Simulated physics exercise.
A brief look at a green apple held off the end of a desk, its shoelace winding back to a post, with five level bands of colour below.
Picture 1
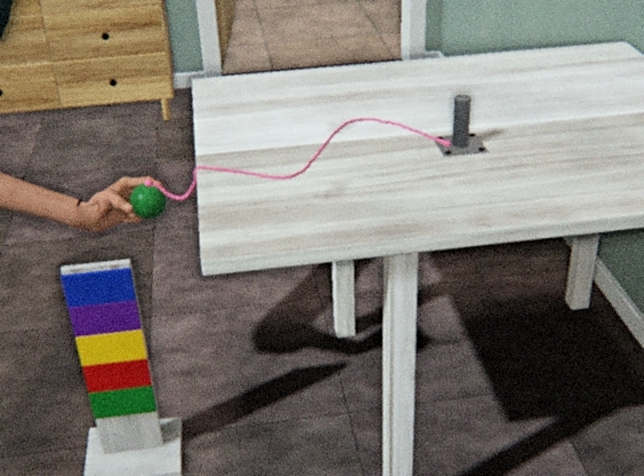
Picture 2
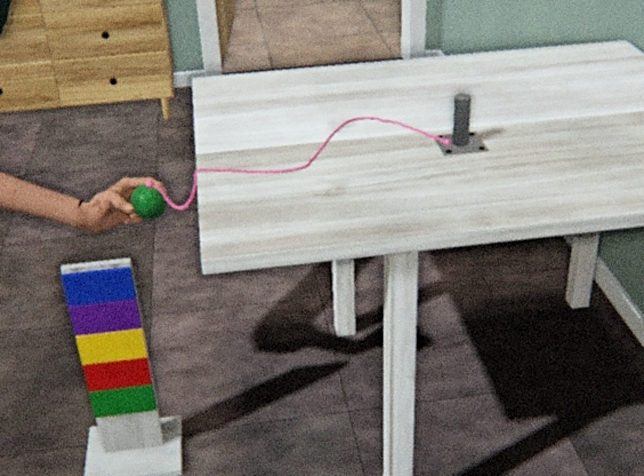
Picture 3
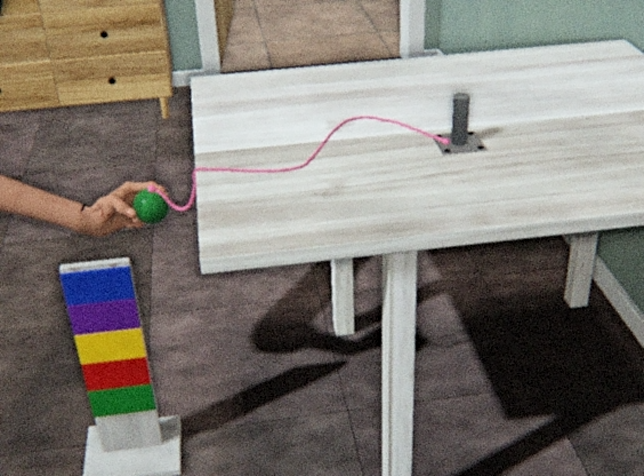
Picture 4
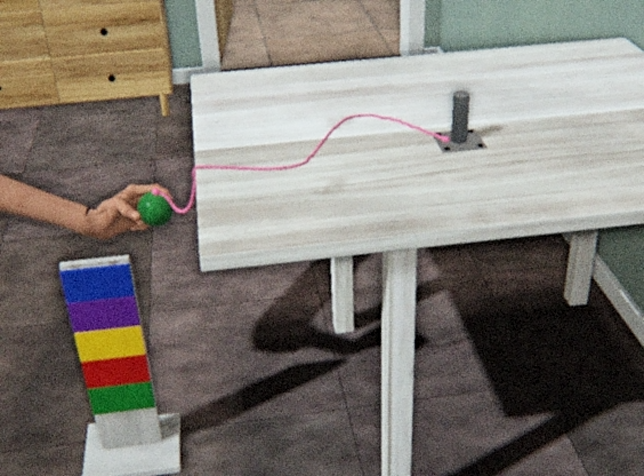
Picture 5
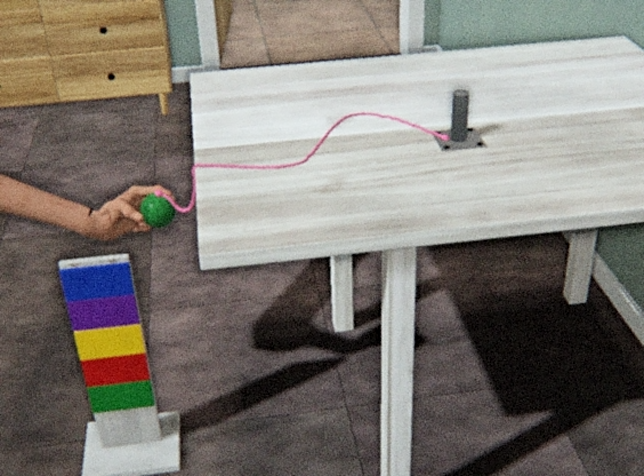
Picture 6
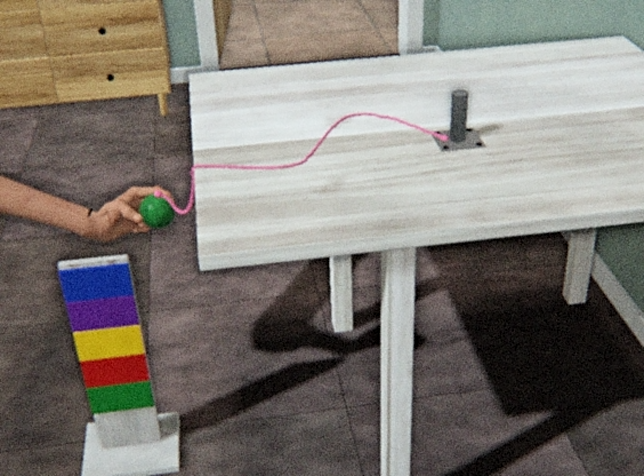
We see a hand holding a green ball just off the left end of a white table, a pink cord winding back to a grey post, above five coloured bands; the hand shifts very slightly right and down.
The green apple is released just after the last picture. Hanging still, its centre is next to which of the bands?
Its middle rests at the yellow band.
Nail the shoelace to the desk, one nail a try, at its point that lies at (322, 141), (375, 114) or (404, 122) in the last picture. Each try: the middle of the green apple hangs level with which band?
For the first place it's blue, for the second purple, and for the third purple.
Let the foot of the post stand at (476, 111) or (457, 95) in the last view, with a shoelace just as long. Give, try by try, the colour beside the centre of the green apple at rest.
Going case by case, it's purple and then purple.
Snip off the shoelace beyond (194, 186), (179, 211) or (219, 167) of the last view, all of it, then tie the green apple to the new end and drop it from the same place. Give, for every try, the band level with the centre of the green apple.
Try 1 - blue; try 2 - purple; try 3 - higher than all five.
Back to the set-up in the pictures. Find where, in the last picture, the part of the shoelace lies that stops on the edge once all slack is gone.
Roughly (289, 166).
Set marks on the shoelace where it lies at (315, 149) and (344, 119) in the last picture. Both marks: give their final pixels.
Around (236, 148), then around (313, 145).
A little later, apple near (231, 304); level with yellow.
Next, apple near (200, 322); level with yellow.
When it is over, apple near (212, 318); level with yellow. Its centre hangs level with the yellow band.
